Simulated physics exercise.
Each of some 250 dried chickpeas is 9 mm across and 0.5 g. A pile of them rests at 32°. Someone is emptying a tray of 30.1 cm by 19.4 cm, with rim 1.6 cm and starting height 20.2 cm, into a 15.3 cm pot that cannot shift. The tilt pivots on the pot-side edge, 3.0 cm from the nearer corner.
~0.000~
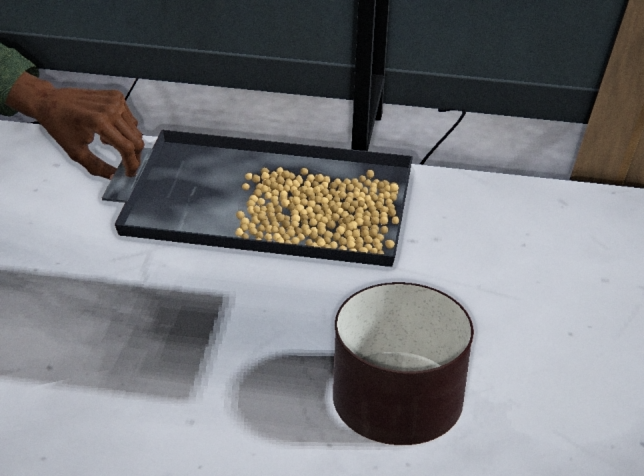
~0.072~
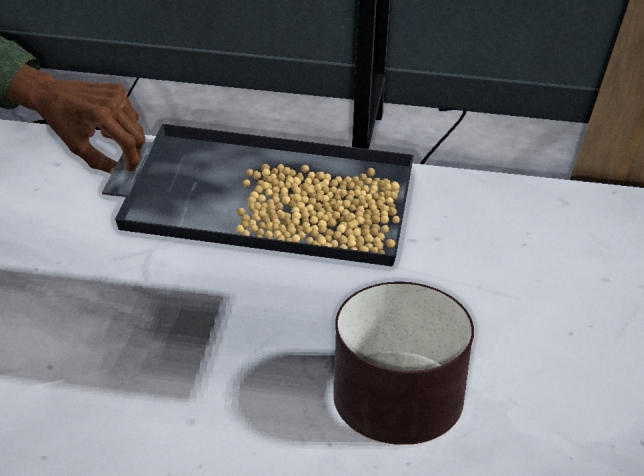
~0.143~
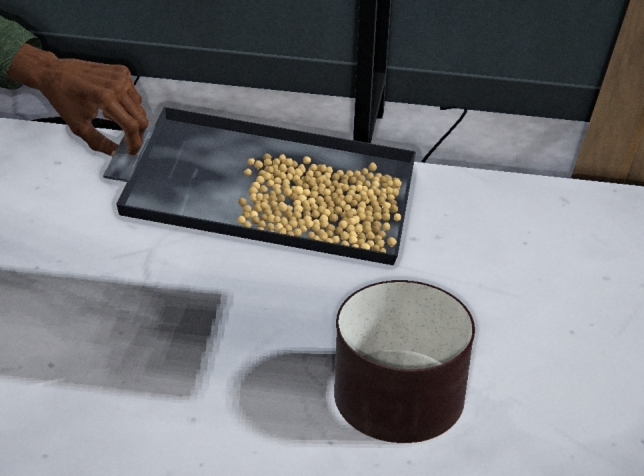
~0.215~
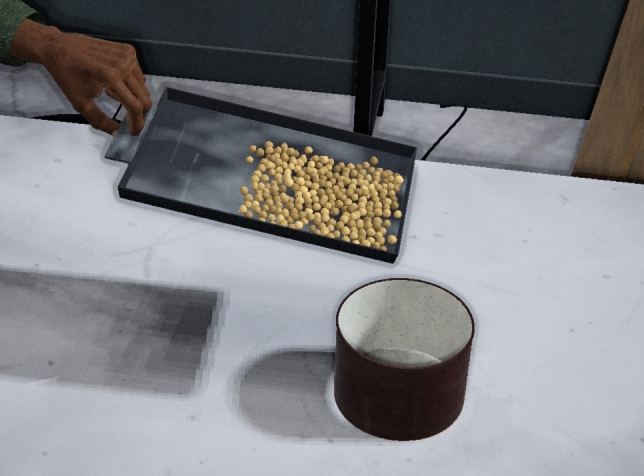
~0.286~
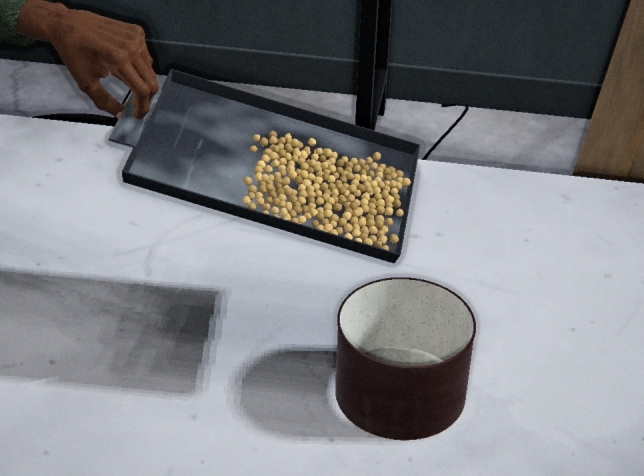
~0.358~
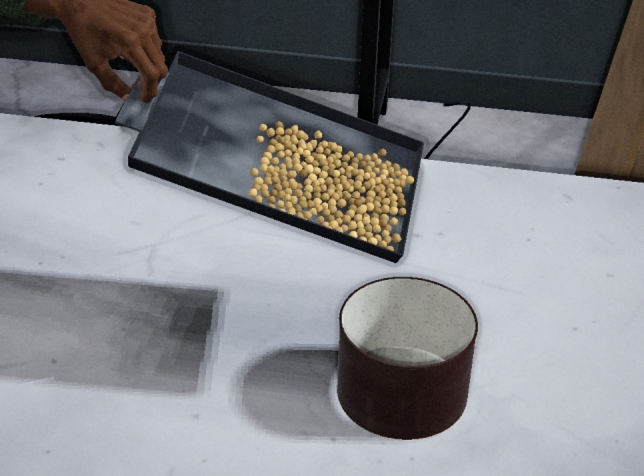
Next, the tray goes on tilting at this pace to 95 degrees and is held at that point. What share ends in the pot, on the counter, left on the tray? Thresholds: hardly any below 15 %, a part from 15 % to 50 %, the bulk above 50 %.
Pot: A majority. Counter: A mid-sized amount. Tray: A low amount.
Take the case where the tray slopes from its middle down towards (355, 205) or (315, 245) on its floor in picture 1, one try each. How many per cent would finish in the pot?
That would be close to 35 per cent, then close to 80 per cent.
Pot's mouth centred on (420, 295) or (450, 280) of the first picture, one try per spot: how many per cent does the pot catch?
Around 80 per cent, then around 65 per cent.
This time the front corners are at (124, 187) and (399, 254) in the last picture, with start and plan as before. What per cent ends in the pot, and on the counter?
That works out as pot 90 and counter 10.
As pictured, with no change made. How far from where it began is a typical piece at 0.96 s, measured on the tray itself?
Roughly 2 cm.
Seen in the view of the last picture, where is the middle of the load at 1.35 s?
Look near (404, 180) in the last picture.
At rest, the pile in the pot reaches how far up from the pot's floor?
Around 2.0 cm above the floor.
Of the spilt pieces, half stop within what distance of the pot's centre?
Roughly 18 centimetres.
After 0.96 s, tilt 55 degrees; the tray holds 100 %, the pot 0 %.
After 1.35 s, tilt 78 degrees; the tray holds 95 %, the pot 0 %.
Then, at 1.84 s, tilt 95 degrees; the tray holds 10 %, the pot 45 %.
In the end, at 2.7 s, pot 60 %, counter 40 %, tray 5 %.
